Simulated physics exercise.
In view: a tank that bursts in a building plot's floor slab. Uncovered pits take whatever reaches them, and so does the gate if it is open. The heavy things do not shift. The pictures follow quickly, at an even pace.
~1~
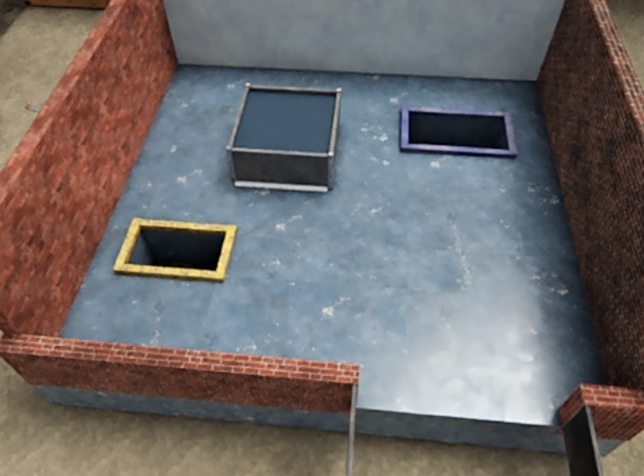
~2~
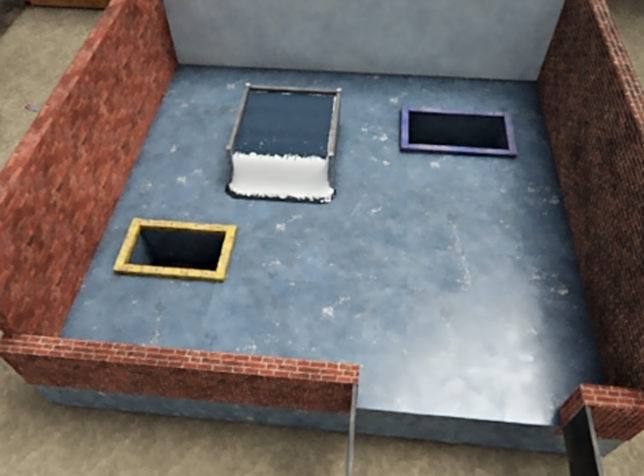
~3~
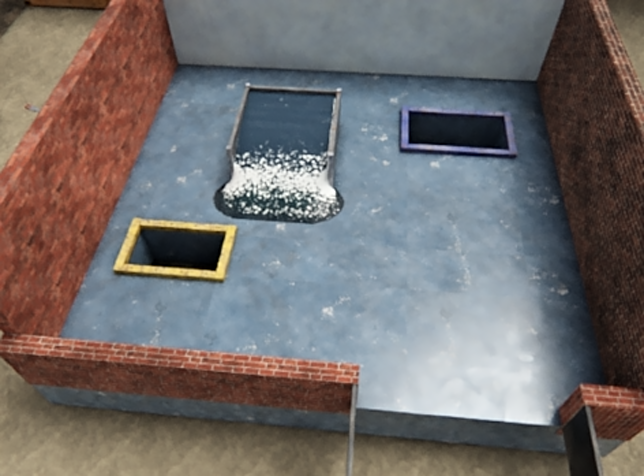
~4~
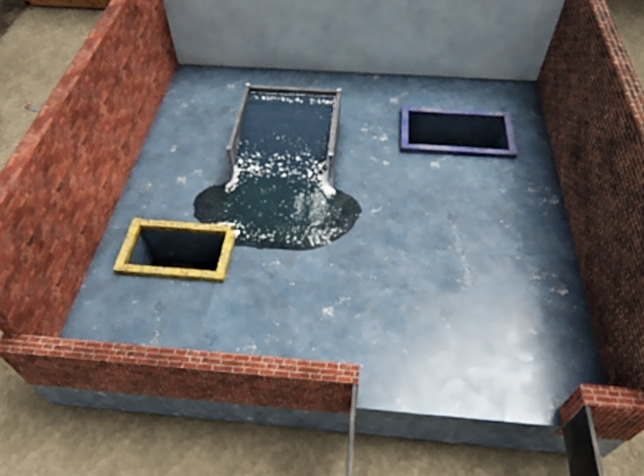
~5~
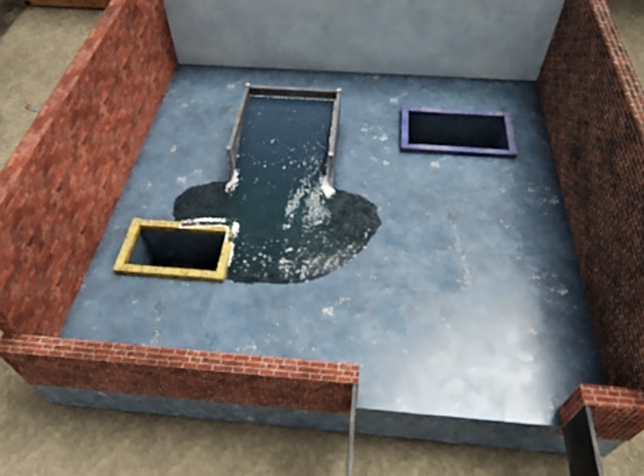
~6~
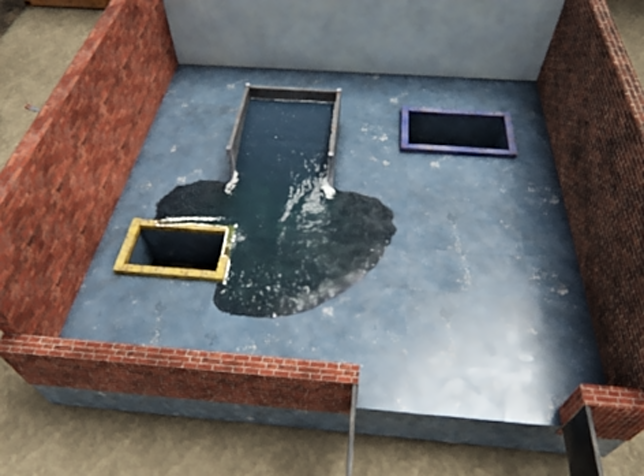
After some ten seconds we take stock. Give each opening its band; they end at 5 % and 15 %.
One by one: The gate takes more than 15 %; the blue pit takes less than 5 %; the yellow pit takes from 5 to 15 %.
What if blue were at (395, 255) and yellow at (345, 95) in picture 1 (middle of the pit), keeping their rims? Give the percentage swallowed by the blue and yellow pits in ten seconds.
Per cent: Blue 4, yellow 0.
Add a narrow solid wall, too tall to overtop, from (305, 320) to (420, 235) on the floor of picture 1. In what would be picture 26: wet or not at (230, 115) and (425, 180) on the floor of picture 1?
In that order: Not flooded, covered.
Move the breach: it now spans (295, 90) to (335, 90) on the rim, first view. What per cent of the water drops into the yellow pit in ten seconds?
In per cent: Yellow 0.
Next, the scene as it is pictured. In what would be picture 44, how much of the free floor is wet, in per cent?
About 60 per cent.
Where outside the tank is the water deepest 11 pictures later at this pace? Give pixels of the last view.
Roughly at (252, 366).
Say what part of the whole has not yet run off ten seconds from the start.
Roughly 72 per cent.
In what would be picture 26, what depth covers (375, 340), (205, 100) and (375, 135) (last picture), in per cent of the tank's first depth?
Roughly 16, 0 and 0 per cent, in turn.
A moment on, water covers 25 % of the floor; the gate 0 %, the blue pit 0 %, the yellow pit 5 %.
Next, water covers 35 % of the floor; the gate 2 %, the blue pit 0 %, the yellow pit 9 %.
Then, water covers 40 % of the floor; the gate 9 %, the blue pit 0 %, the yellow pit 10 %.
Later, water covers 60 % of the floor; the gate 14 %, the blue pit 0 %, the yellow pit 10 %.
In the end, water covers 85 % of the floor; the gate 19 %, the blue pit 0 %, the yellow pit 10 %.
